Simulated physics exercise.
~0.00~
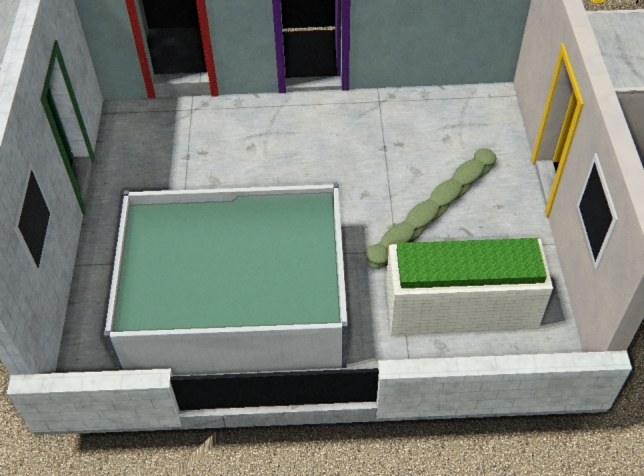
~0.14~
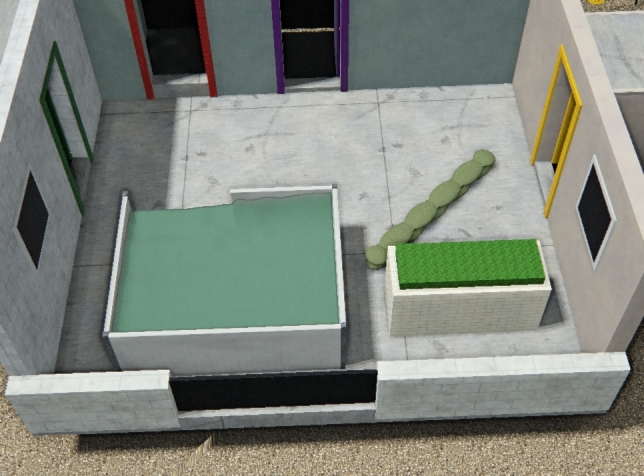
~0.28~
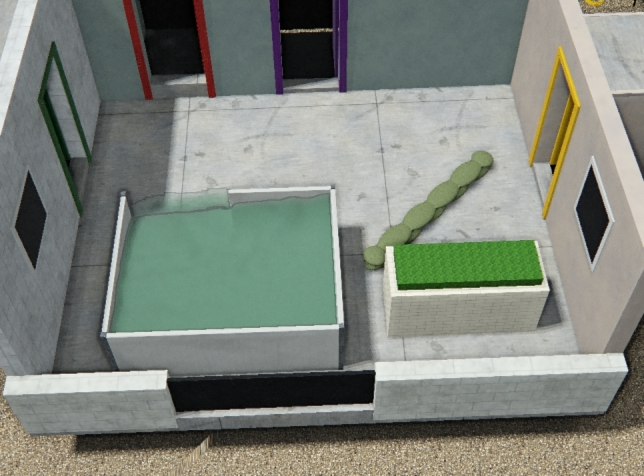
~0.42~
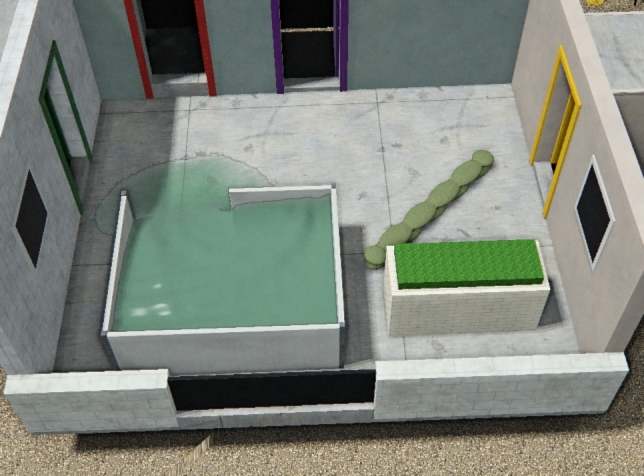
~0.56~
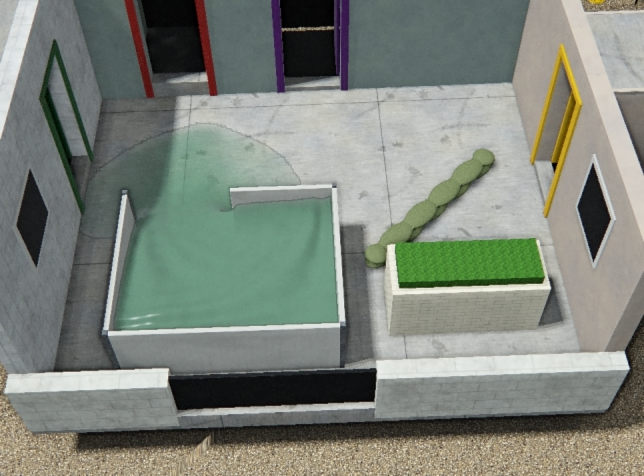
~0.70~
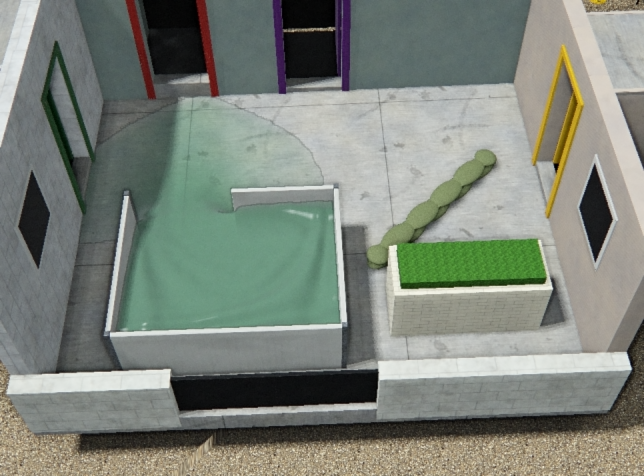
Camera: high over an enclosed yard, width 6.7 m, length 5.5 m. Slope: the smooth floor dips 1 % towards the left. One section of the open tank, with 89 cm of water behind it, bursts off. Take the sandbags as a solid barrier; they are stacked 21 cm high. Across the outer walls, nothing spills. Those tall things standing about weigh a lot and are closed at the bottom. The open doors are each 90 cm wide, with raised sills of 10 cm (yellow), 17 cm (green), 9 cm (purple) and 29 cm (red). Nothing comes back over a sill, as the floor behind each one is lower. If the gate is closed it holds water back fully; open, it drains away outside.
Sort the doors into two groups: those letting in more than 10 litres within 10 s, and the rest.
The yellow door goes in the first group; the green door goes in the first group; the purple door goes in the first group; the red door goes in the first group.
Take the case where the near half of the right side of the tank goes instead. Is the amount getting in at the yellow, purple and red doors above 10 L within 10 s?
Against that limit: Yellow past it, purple past it, red under.
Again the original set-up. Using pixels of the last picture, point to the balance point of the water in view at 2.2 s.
(210, 219).
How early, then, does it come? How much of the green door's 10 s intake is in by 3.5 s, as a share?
About 55%.
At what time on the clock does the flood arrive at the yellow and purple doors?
Times: Yellow 3.4 seconds, purple 1.1 seconds.
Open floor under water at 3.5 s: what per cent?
Roughly 60 percent.
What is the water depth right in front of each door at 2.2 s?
In cm: Yellow 0, green 26, purple 18, red 52.
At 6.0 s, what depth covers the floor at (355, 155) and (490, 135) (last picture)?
Depths as listed: 7 cm, then 24 cm.
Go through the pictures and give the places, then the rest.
In the first frame, the open tank at (230, 259) is whole and still, 89 cm deep.
In the second frame, water pours out on the open tank's far side and has run 0.8 m, to a hidden place; typically 10 cm deep outside, 89 cm at the open tank's back.
In the third frame, the front is at a hidden place, 1.0 m from the gap on the open tank's far side; 1.3 m2 of floor is under water; 89 cm left at the back of the open tank.
In the fourth frame, water pours out on the open tank's far side and has run 1.6 m, to (218, 159); typically 11 cm deep outside, 88 cm at the open tank's back.
In the fifth frame, the front is at (212, 127), 2.2 m from the gap on the open tank's far side; 5.2 m2 of floor is under water; 81 cm left at the back of the open tank.
In the sixth frame, the front is at (190, 101), 2.9 m from the gap on the open tank's far side; 7.5 m2 of floor is under water; 75 cm left at the back of the open tank.
After 1.4 s water covers 35 % of the floor and is deepest (70 cm) near (104, 102); yellow door not reached, green door 31 cm at the sill, 3 L in, purple door 17 cm at the sill, 3 L in, red door 49 cm at the sill, 49 L in.
After 2.2 s water covers 40 % of the floor and is deepest (59 cm) near (96, 150); yellow door not reached, green door 26 cm at the sill, 54 L in, purple door 18 cm at the sill, 28 L in, red door 52 cm at the sill, 148 L in.
After 3.5 s water covers 60 % of the floor and is deepest (36 cm) near (100, 125); yellow door 5 cm at the sill, 0 L in, green door 29 cm at the sill, 128 L in, purple door 18 cm at the sill, 71 L in, red door 32 cm at the sill, 226 L in.
After 6.0 s water covers 90 % of the floor and is deepest (26 cm) near (432, 119); yellow door 14 cm at the sill, 11 L in, green door 23 cm at the sill, 221 L in, purple door 13 cm at the sill, 120 L in, red door 23 cm at the sill, 232 L in.
After 10.0 s water covers 95 % of the floor and is deepest (23 cm) near (169, 400); yellow door 10 cm at the sill, 22 L in, green door 20 cm at the sill, 238 L in, purple door 14 cm at the sill, 151 L in, red door 15 cm at the sill, 232 L in.
